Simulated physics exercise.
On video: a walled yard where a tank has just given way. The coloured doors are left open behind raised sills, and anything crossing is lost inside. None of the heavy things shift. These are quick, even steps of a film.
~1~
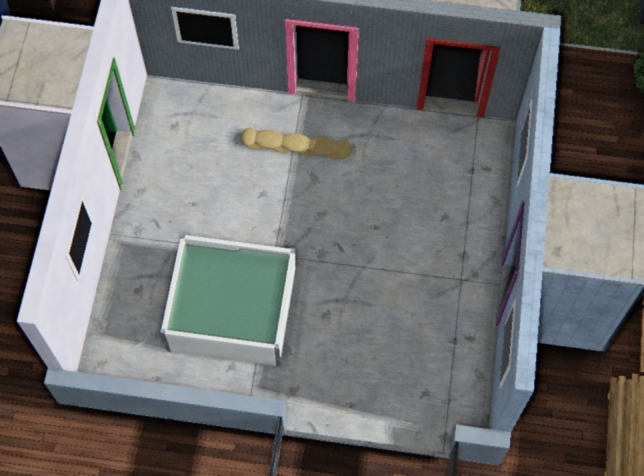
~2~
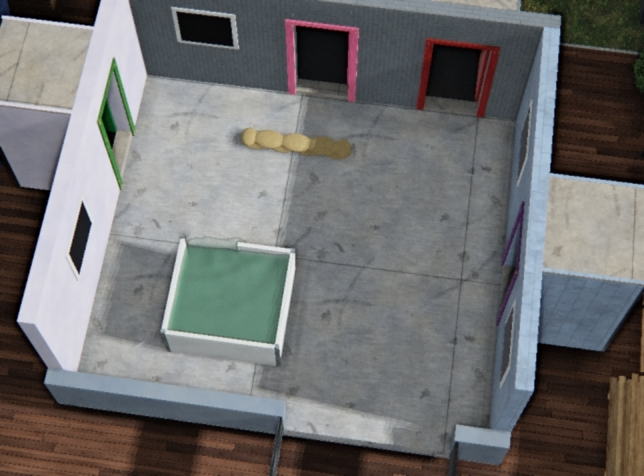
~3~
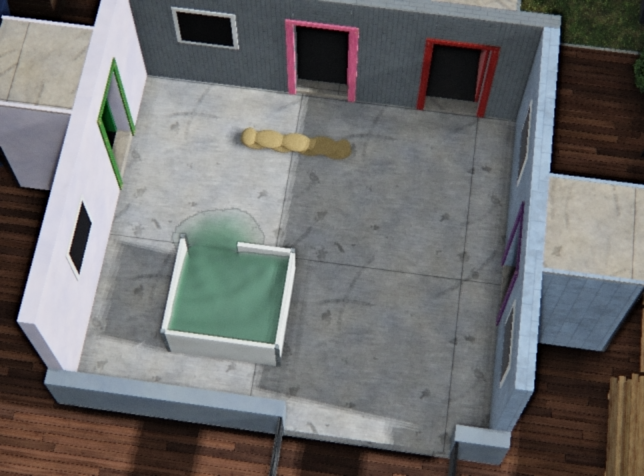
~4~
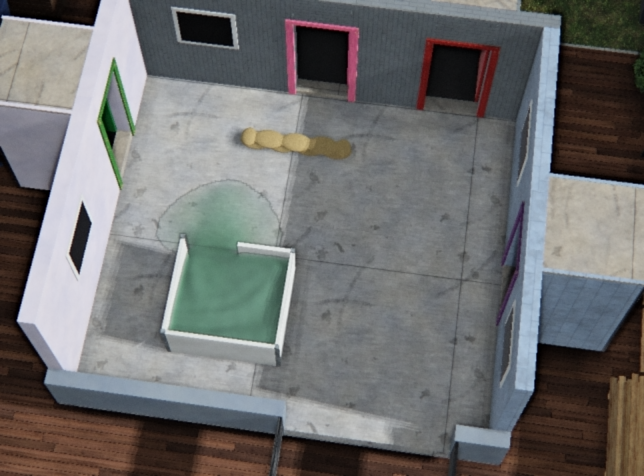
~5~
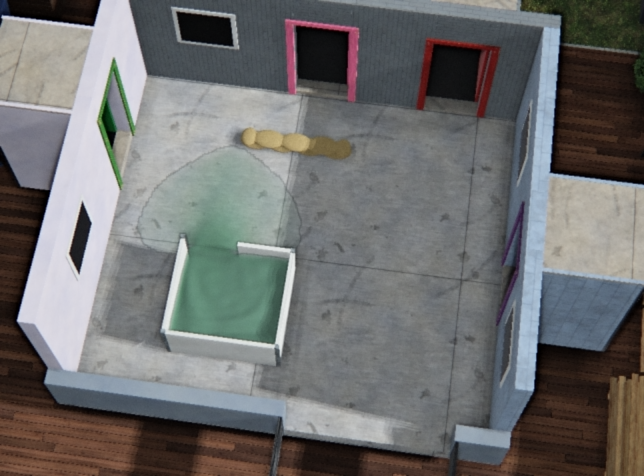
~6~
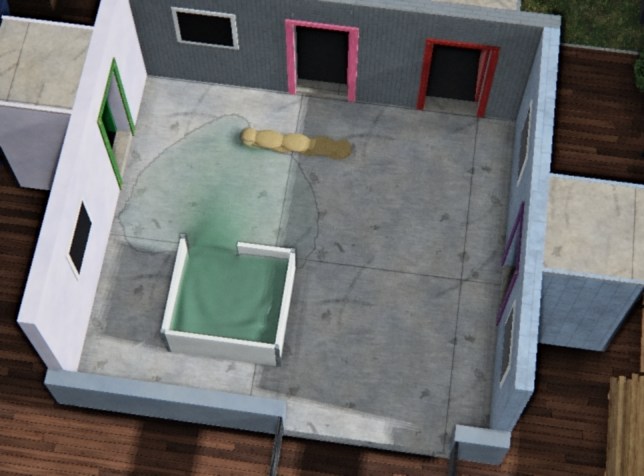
Green-tinted water pouring through a gap in the far side of a white-walled tank, fanning across a grey walled yard's floor.
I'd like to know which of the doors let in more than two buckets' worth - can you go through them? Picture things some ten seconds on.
One by one: I expect the pink door to let through an acceptable amount; I expect the red door to let through too much; I expect the green door to let through an acceptable amount; I expect the purple door to let through an acceptable amount.
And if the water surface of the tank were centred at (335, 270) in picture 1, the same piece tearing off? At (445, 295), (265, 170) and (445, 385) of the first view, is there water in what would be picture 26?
In turn: Dry, awash, no water.
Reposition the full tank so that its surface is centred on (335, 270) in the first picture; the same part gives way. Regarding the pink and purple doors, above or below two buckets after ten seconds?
Well, the pink door admits more and the purple door admits less.
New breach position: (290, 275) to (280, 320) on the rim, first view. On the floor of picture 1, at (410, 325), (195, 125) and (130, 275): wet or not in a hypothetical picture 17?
Going in your order, I'd say drenched, then still bare, then still bare.
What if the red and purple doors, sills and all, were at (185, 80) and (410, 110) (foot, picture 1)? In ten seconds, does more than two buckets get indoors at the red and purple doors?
Well, the red door beats the threshold, but the purple door misses the threshold.
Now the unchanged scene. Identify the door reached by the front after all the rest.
Result: The purple door.
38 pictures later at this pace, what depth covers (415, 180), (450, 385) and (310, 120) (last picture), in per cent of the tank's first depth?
Roughly 4 per cent, 2 per cent and 8 per cent.
A moment on, water covers 30 % of the floor; the pink door not reached, the red door not reached, the green door wet at the sill, nothing in, the purple door not reached.
Next, water covers 35 % of the floor; the pink door wet at the sill, nothing in, the red door not reached, the green door under two buckets in, the purple door not reached.
Then, water covers 55 % of the floor; the pink door wet at the sill, nothing in, the red door wet at the sill, nothing in, the green door under two buckets in, the purple door not reached.
Later, water covers 75 % of the floor; the pink door wet at the sill, nothing in, the red door under two buckets in, the green door under two buckets in, the purple door wet at the sill, nothing in.
In the end, water covers 95 % of the floor; the pink door wet at the sill, nothing in, the red door over two buckets in, the green door under two buckets in, the purple door wet at the sill, nothing in.
